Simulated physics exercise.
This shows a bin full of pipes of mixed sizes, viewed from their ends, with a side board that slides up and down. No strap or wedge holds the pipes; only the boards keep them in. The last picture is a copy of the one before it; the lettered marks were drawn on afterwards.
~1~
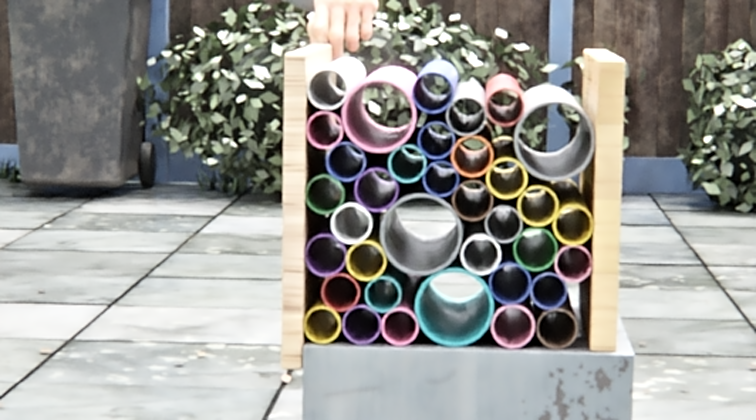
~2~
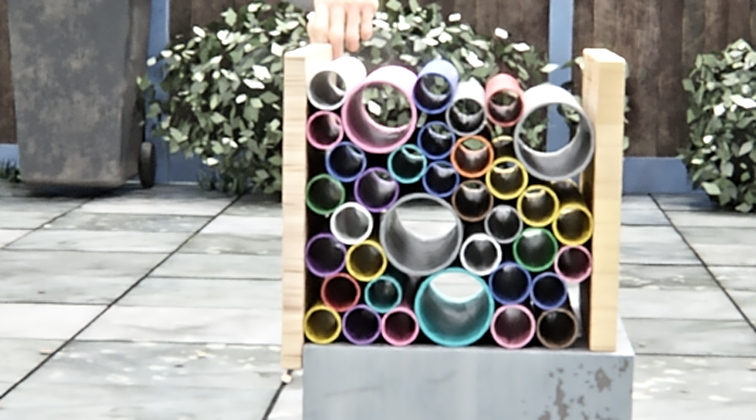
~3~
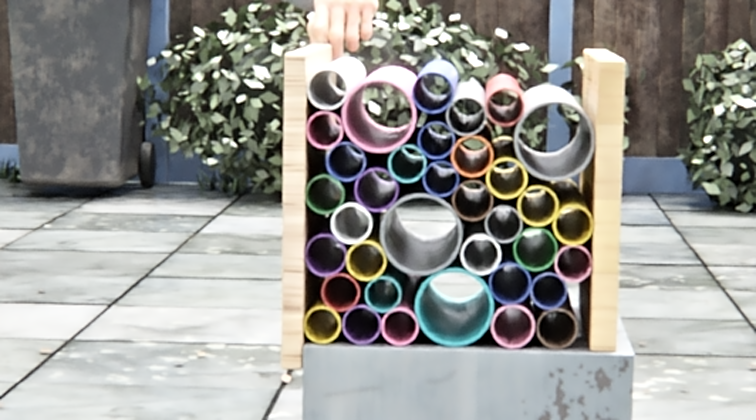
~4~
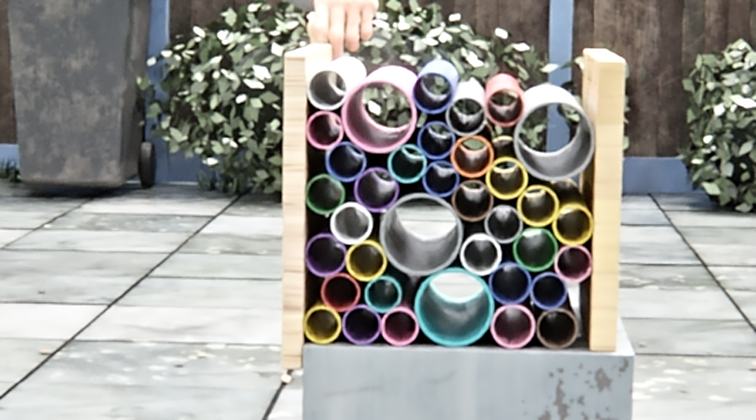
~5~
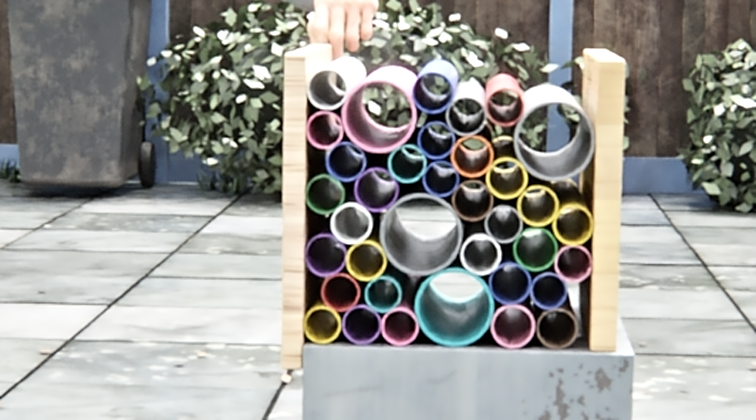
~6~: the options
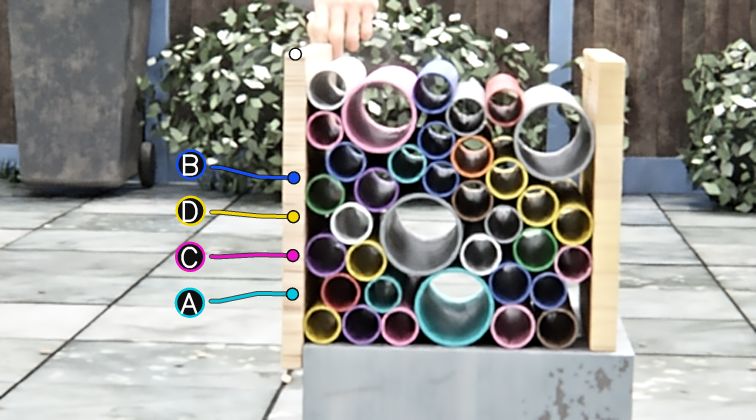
A hand rests at the top of the left wooden board of a bin packed with open-ended pipes, seen end-on on a grey block in a paved yard. Small blue, yellow, red, purple and green pipes surround a large grey one in the middle, with turquoise below, pink upper left and another grey upper right, before leafy bushes and a dark fence. Nothing visibly moves, and the camera stays still.
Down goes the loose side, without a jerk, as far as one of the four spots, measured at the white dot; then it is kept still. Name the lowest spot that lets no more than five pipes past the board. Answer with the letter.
The answer is mark D.
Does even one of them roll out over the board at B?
Yes, at B.
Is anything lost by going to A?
At A: Yes.
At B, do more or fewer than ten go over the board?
At B, fewer than ten.
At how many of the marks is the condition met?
Two of the four.
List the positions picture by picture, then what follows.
In the first picture, a pink pipe (573, 264); a yellow pipe (574, 225); a turquoise pipe (408, 164).
In the second picture, a turquoise pipe (408, 164); a blue pipe (437, 140).
In the third picture, a red pipe (505, 107); side board (311, 193).
In the fourth picture, a yellow pipe (322, 324); a brown pipe (557, 328).
In the fifth picture, a blue pipe (510, 284); a pink pipe (573, 264); a yellow pipe (574, 225).
On the marked copy, A at (293, 294); B at (294, 178); C at (293, 255); D at (294, 217); the white dot at (296, 54).
Taking D. A third of the way, top of the board (306, 146).
Two thirds of the way, top of the board (305, 216).
When it is over, top of the board (305, 216), four out over the board.
As for the rest, A more than five out over the board; B one out over the board; C six out over the board.
